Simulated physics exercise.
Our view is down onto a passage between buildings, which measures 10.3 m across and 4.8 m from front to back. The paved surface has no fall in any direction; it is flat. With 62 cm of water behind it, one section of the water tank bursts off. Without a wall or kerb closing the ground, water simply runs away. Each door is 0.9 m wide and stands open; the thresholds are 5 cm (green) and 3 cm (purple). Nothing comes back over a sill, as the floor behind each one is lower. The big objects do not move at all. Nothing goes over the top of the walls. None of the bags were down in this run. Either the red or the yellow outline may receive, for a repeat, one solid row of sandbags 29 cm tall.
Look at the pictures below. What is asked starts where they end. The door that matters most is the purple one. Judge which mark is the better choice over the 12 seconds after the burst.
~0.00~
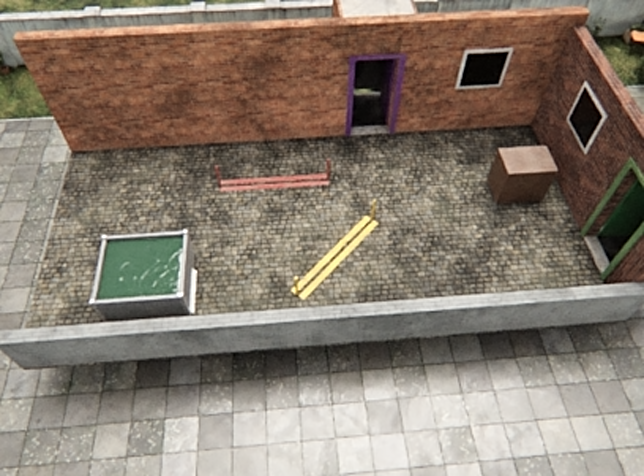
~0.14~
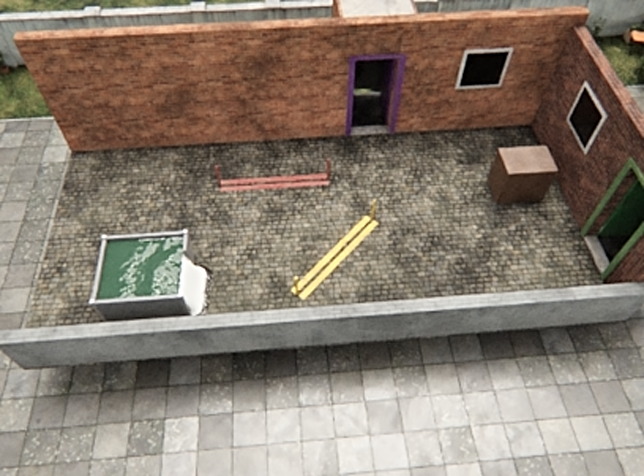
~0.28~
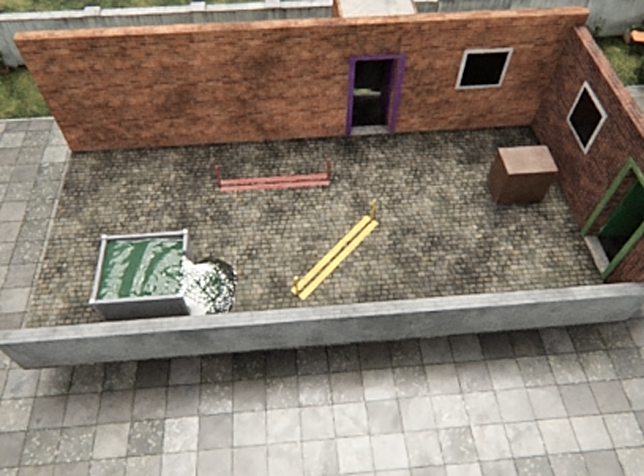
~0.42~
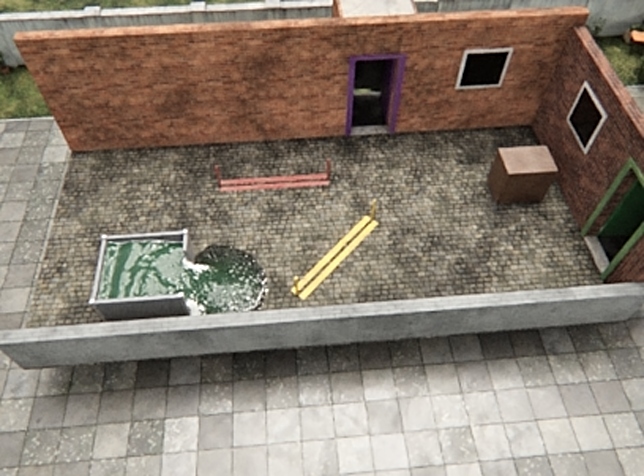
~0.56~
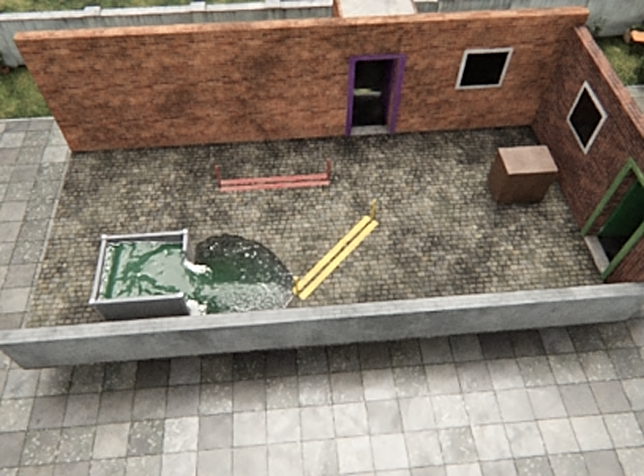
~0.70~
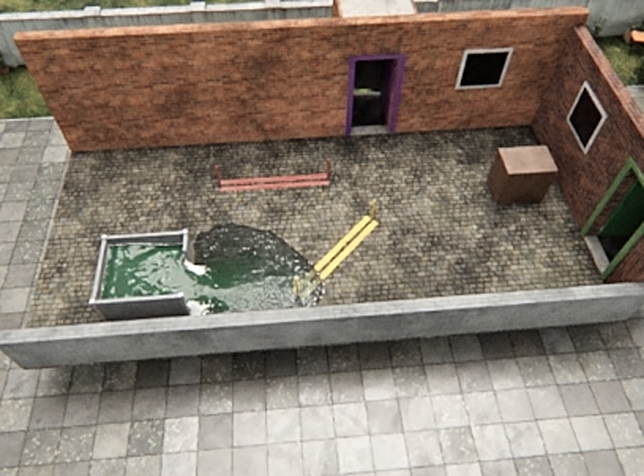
The better choice is red.
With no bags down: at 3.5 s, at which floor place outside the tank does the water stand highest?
Roughly at pixel (610, 303).
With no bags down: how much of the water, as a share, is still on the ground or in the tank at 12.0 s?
Share: About 92 %.
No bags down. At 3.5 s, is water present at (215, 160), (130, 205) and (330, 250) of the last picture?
Respectively: Clear, clear and covered.
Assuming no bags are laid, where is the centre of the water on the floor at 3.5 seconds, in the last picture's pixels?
At about (344, 264).
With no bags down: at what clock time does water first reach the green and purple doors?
Arrival times - green 3.0 s, purple 3.8 s.
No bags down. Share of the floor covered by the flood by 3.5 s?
The flood covers close to 50 per cent of the floor.
After 1.4 s water covers 20 % of the floor and is deepest (27 cm) near (195, 300) in the run without bags; in at the purple door, 0 L with no bags, 0 L with the row on red, 0 L on yellow.
After 2.2 s water covers 30 % of the floor and is deepest (16 cm) near (195, 300) in the run without bags; in at the purple door, 0 L with no bags, 0 L with the row on red, 0 L on yellow.
After 3.5 s water covers 50 % of the floor and is deepest (18 cm) near (610, 303) in the run without bags; in at the purple door, 0 L with no bags, 0 L with the row on red, 17 L on yellow.
After 7.0 s water covers 55 % of the floor and is deepest (8 cm) near (534, 138) in the run without bags; in at the purple door, 0 L with no bags, 0 L with the row on red, 54 L on yellow.
After 12.0 s water covers 55 % of the floor and is deepest (6 cm) near (532, 133) in the run without bags; in at the purple door, 1 L with no bags, 0 L with the row on red, 58 L on yellow.
